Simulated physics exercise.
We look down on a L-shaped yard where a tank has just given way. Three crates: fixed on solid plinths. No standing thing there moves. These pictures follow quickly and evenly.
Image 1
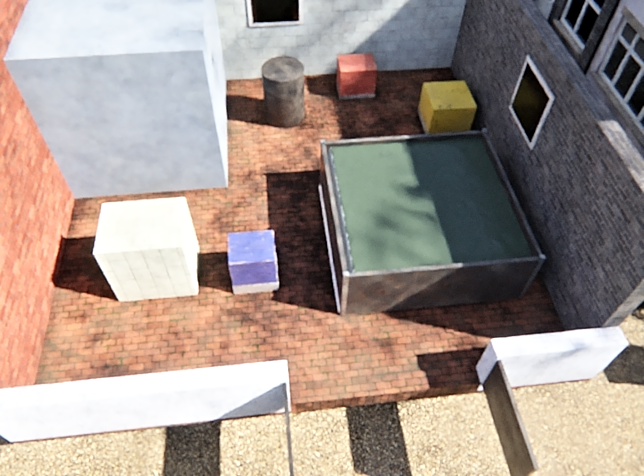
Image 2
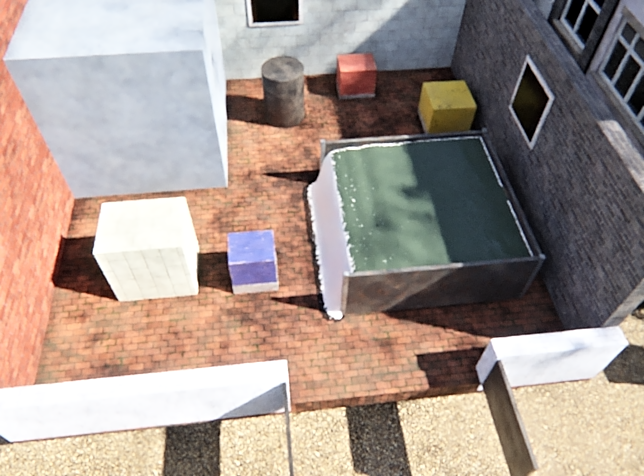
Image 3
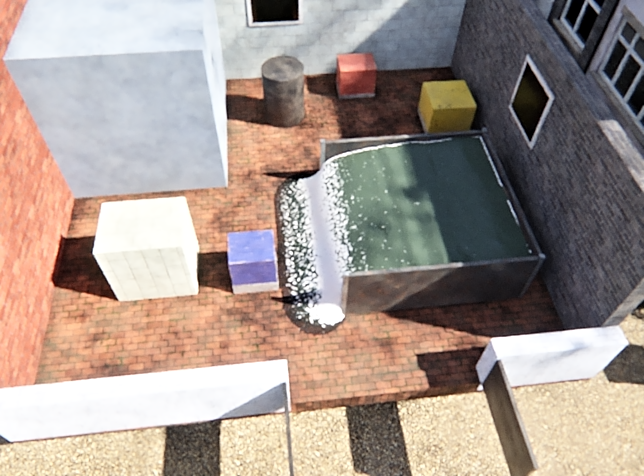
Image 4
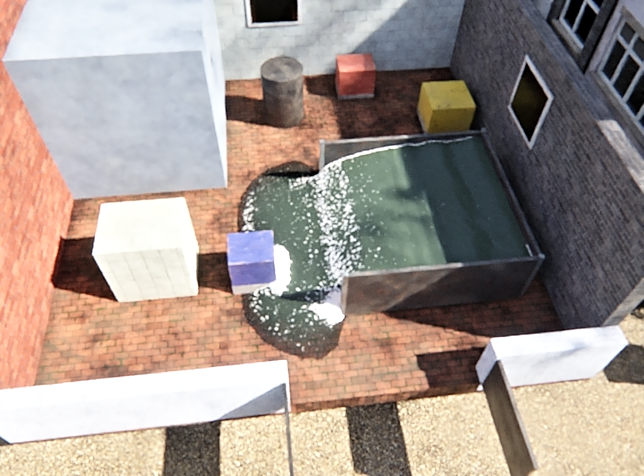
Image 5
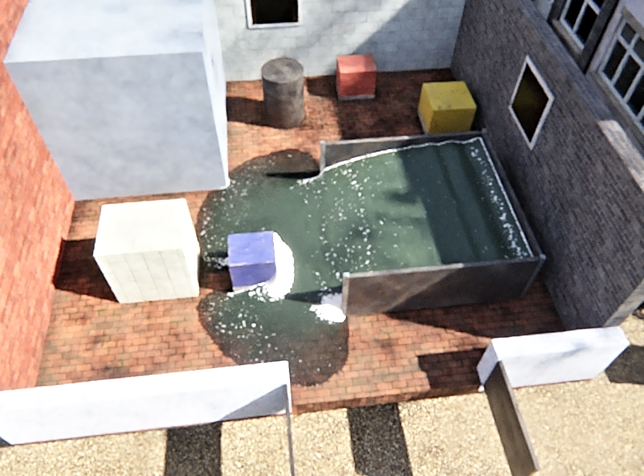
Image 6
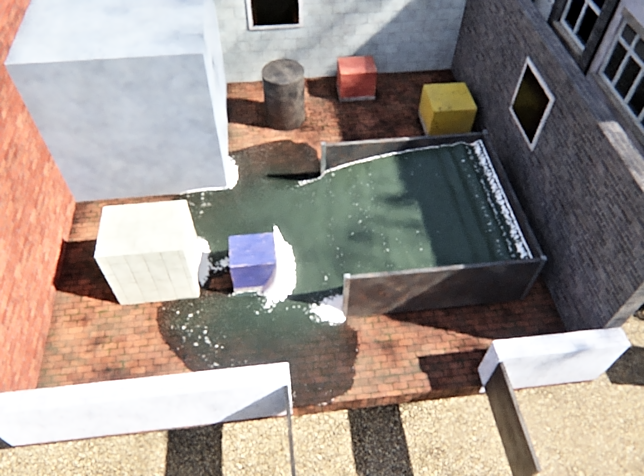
Dark green water sits still in an open tank in a brick-paved yard, then bursts through its left side in a white, foaming edge. It spreads left across the bricks and wraps around the blue crate, then reaches the large white blocks as the level in the tank drops.
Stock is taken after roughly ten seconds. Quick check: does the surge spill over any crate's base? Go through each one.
I expect the yellow crate to be touched by the water; I expect the blue crate to be touched by the water; I expect the red crate to be touched by the water.
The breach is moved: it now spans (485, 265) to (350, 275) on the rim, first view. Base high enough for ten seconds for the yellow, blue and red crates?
Then the yellow crate is untouched, the blue crate is untouched and the red crate is untouched.
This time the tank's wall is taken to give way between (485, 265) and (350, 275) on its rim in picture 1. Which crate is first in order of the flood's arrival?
It's the yellow-painted one.
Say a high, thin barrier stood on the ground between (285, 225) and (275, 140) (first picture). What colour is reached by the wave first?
Looks like the blue crate.
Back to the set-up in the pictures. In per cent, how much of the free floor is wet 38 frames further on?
Estimate: Some 95 in a hundred.
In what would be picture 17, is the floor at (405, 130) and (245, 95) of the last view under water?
Taking the two points in turn, the first is spared and the second is waterlogged.
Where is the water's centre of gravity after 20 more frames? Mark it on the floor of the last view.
Close to (242, 257).
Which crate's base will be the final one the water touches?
Note: The crate marked yellow.
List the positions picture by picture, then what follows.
In the first frame, still water in the open tank at (422, 199).
In the second frame, the front is at (339, 318), out from the gap at (334, 231).
In the third frame, water pours out at (334, 232) and has run to (315, 328).
In the fourth frame, water pours out at (333, 234) and has run to (290, 347).
In the fifth frame, the front is at a hidden place, out from the gap at (334, 235).
In the sixth frame, water pours out at (335, 237) and has run to (164, 323).
A moment on, water covers 45 % of the floor; the yellow crate not reached, the blue crate water round its plinth, the red crate not reached.
Next, water covers 50 % of the floor; the yellow crate not reached, the blue crate water round its plinth, the red crate not reached.
Then, water covers 65 % of the floor; the yellow crate not reached, the blue crate water round its plinth, the red crate water round its plinth.
Later, water covers 95 % of the floor; the yellow crate water round its plinth, the blue crate water round its plinth, the red crate water round its plinth.
In the end, water covers 100 % of the floor; the yellow crate was topped, the blue crate was topped, the red crate was topped.
